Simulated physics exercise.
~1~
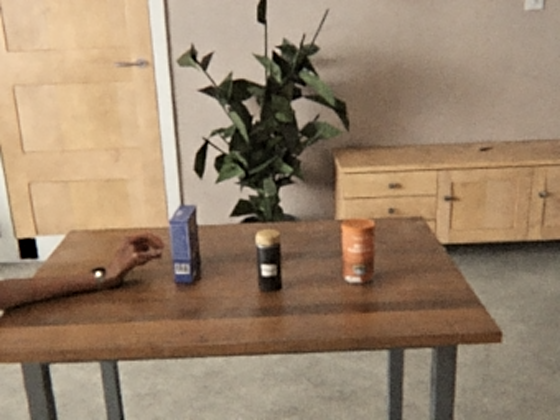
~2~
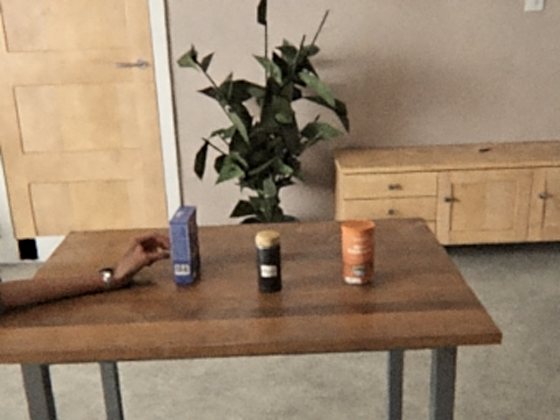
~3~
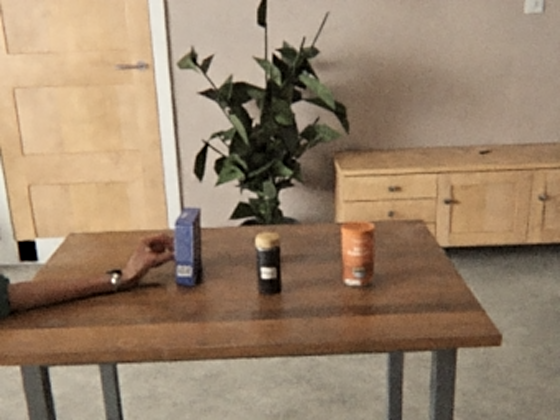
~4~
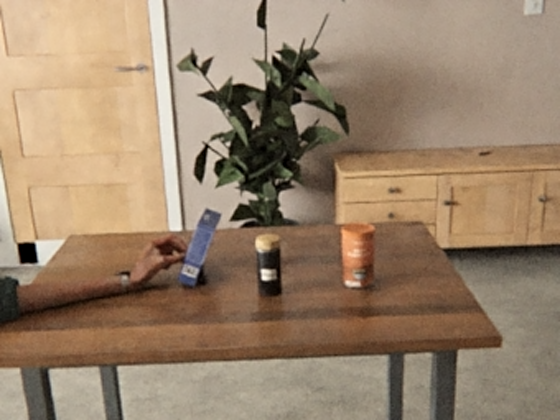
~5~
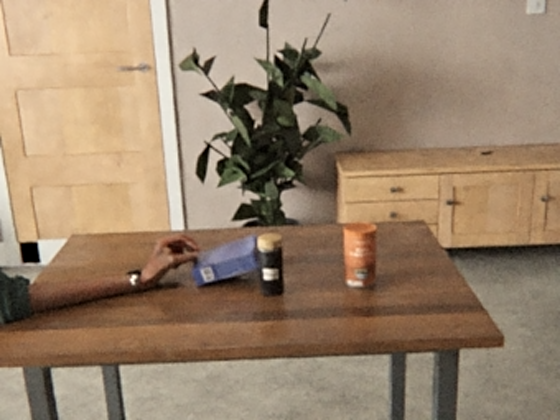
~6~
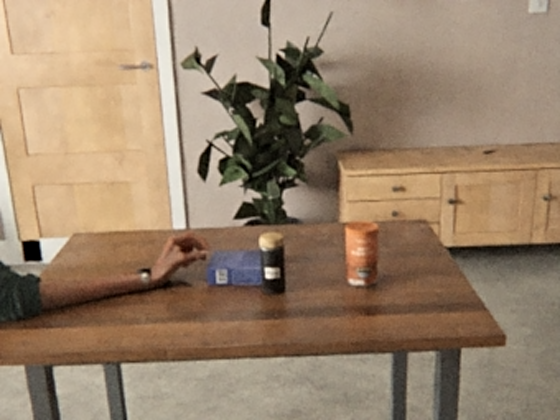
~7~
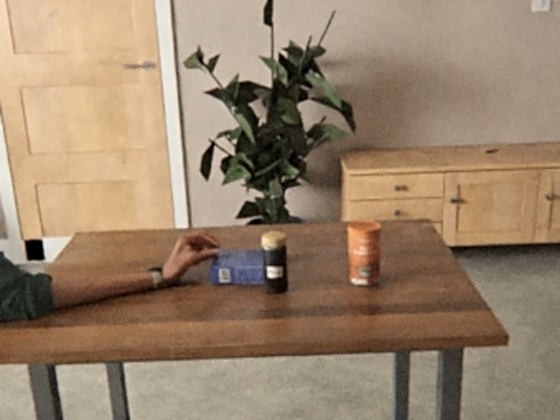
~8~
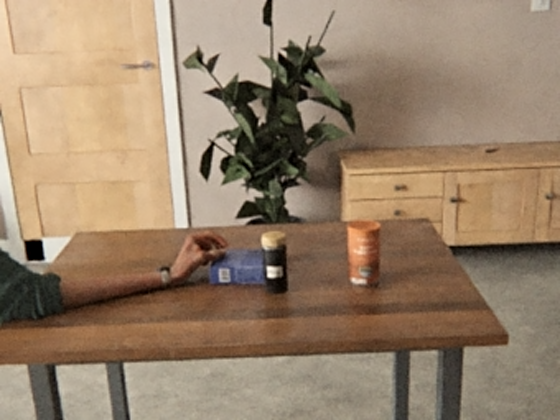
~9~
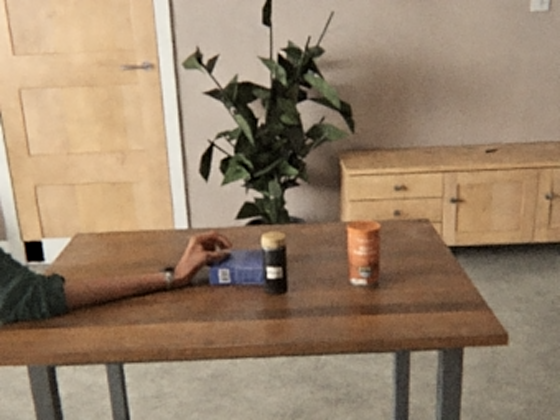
A hand pushing over an upright blue packet, which falls flat beside a black shaker while an orange tin stays standing.
